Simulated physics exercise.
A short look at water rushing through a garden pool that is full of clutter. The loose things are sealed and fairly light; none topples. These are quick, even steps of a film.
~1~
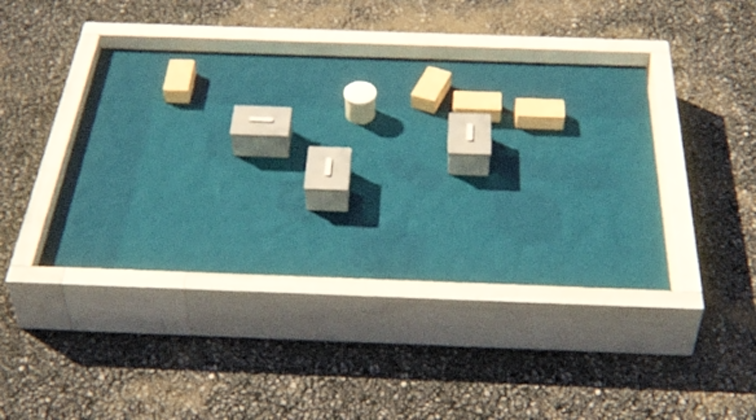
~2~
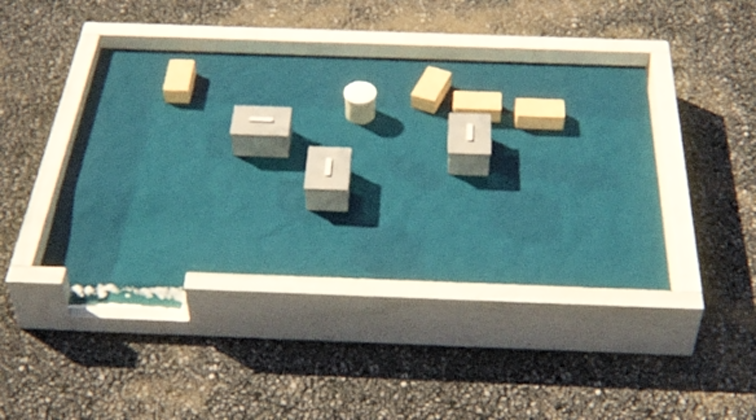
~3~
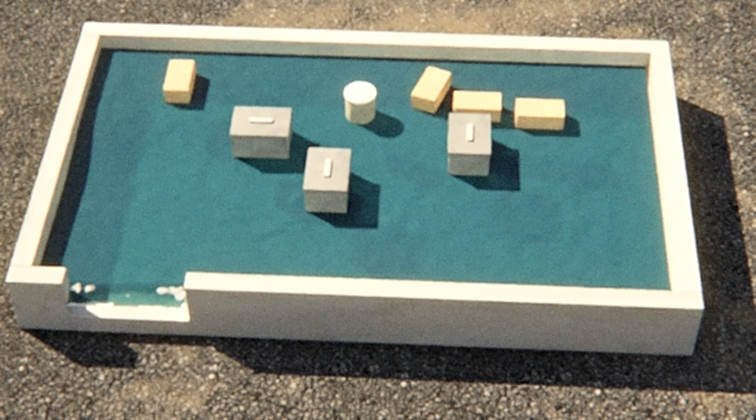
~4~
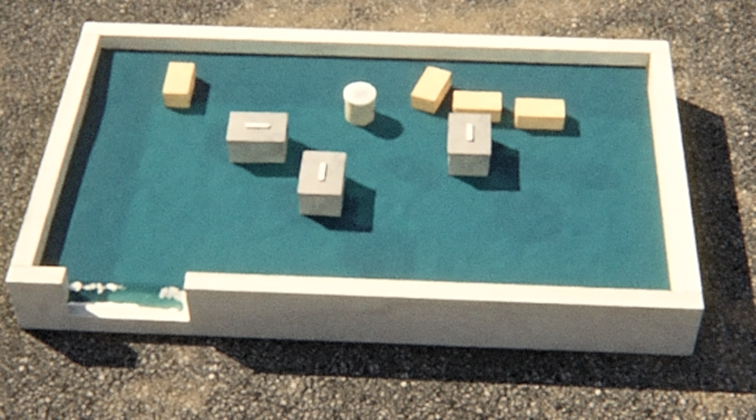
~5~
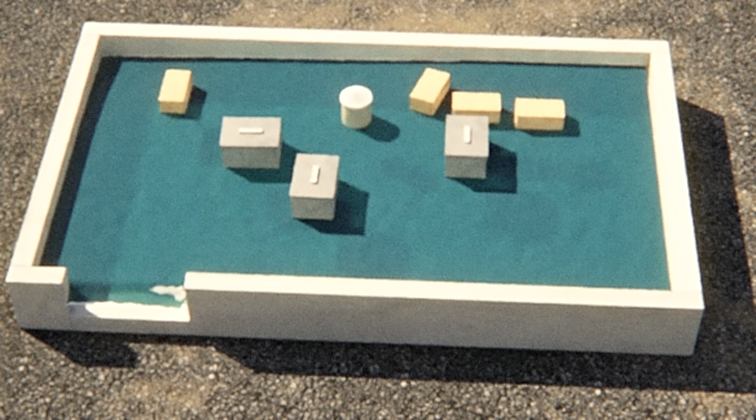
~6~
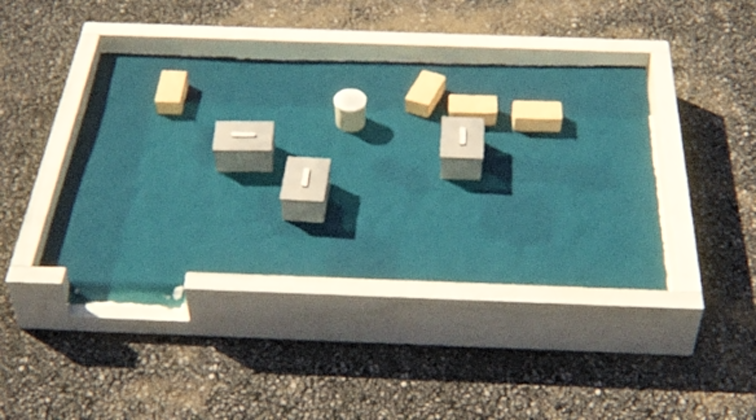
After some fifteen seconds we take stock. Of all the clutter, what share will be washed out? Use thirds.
Share: Not even a third.
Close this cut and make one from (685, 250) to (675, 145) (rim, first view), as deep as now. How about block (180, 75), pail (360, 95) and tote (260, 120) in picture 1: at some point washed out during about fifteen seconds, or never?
One after the other: No, no, left behind.
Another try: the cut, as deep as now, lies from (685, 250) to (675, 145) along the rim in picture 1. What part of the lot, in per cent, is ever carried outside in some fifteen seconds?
About 40 per cent.
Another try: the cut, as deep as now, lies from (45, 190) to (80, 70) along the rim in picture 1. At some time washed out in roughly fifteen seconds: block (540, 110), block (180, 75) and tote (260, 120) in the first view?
In turn: Stays, gone, out.
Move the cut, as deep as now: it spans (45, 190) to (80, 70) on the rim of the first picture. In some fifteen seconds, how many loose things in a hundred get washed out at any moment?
Close to 50 %.
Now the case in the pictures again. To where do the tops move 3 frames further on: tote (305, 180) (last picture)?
Close to (276, 181).
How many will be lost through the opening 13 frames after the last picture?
That makes 0.
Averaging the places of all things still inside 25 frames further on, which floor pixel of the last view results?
Around (315, 181).
A moment on, 0 of 8 are out; 8 afloat.
Next, 0 of 8 are out; 8 afloat.
Later, 1 of 8 are out; 7 afloat.
In the end, 2 of 8 are out; 6 afloat.
